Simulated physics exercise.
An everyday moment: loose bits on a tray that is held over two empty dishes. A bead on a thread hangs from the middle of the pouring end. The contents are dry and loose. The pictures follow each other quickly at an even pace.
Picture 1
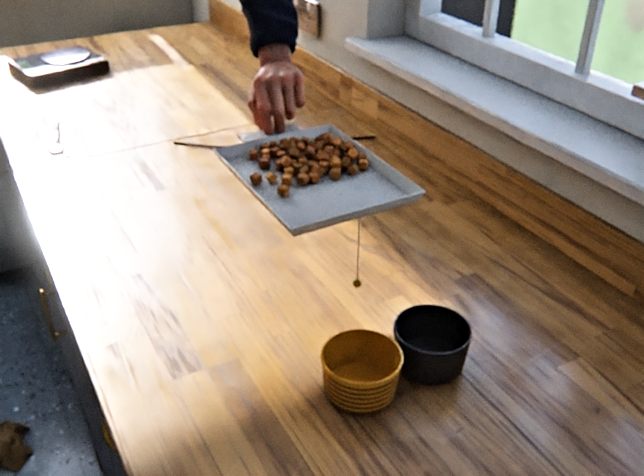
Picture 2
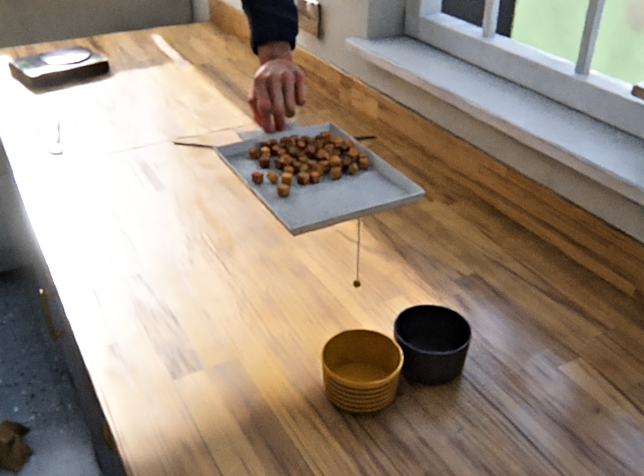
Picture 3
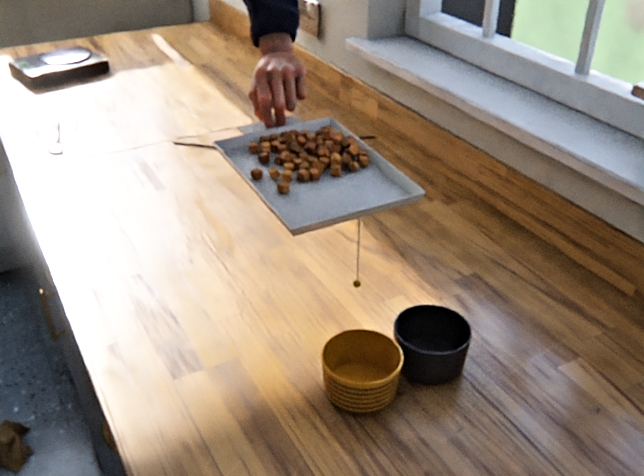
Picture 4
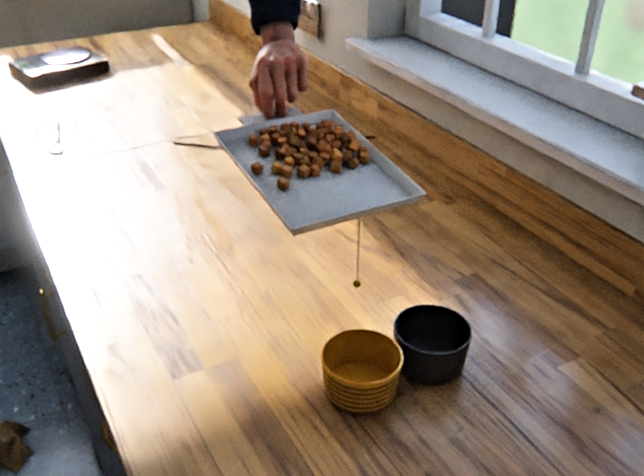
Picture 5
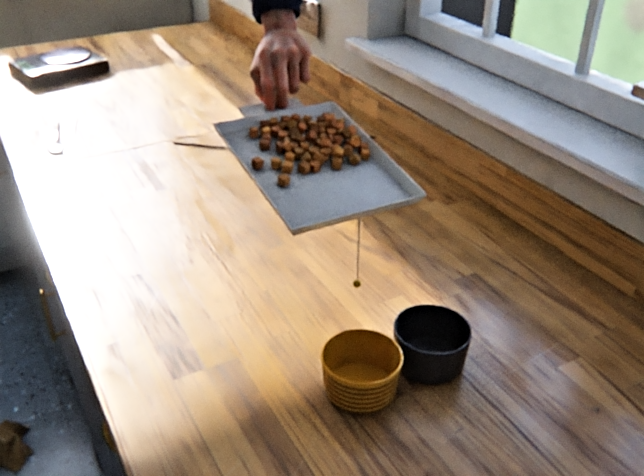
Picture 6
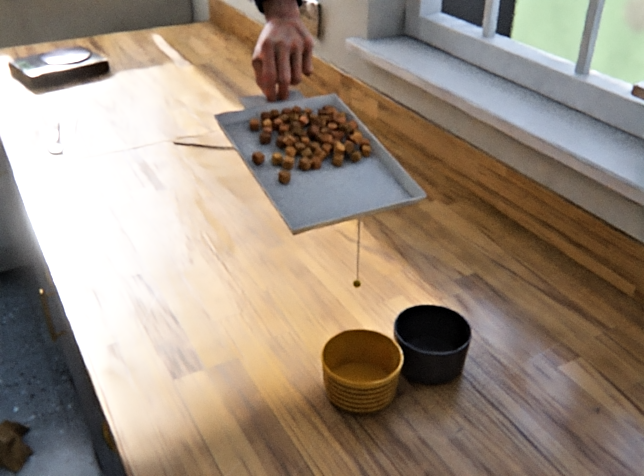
A grey tray of small brown cubes is held by a hand at its far end above a sunlit wooden countertop, seen from above at an angle, with a window on the right. Below its near edge hang a thread and bead, with a yellow ribbed dish and a black dish beside it on the counter. The hand slowly raises the far end, tilting the tray slightly towards the steady camera, while the cubes stay clustered near the hand.
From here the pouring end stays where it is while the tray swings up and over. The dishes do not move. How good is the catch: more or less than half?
They take only the smaller part between them.
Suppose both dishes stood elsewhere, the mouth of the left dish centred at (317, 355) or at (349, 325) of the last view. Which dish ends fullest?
At the first place the right-hand dish, at the second right.
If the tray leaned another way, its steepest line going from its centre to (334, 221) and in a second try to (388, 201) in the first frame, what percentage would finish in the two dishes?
About 10 and 0 per cent.
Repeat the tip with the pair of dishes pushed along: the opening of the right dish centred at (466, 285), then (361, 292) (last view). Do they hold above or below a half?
One: Over half. Two: Less than half.
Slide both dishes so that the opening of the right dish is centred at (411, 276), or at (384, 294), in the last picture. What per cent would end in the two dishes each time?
About 30 and 40 per cent.
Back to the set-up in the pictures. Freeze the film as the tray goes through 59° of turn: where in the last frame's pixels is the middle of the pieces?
Close to (378, 198).
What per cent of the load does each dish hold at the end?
About: Left dish 10, right dish 10 per cent.
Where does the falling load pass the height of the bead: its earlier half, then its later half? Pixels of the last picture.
Around (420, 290) and then (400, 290).
Soon after the last picture, tray tipped steeply; most on the tray; a stray few in the left dish; a stray few in the right dish; a small part outside both; a small part in the air.
A little later, tray tipped past a quarter turn; a stray few on the tray; a small part in the left dish; a small part in the right dish; most outside both; a small part in the air.
Later still, tray tipped past a quarter turn; a small part in the left dish; a small part in the right dish; most outside both.
At rest, tray tipped past a quarter turn; a small part in the left dish; a small part in the right dish; most outside both.
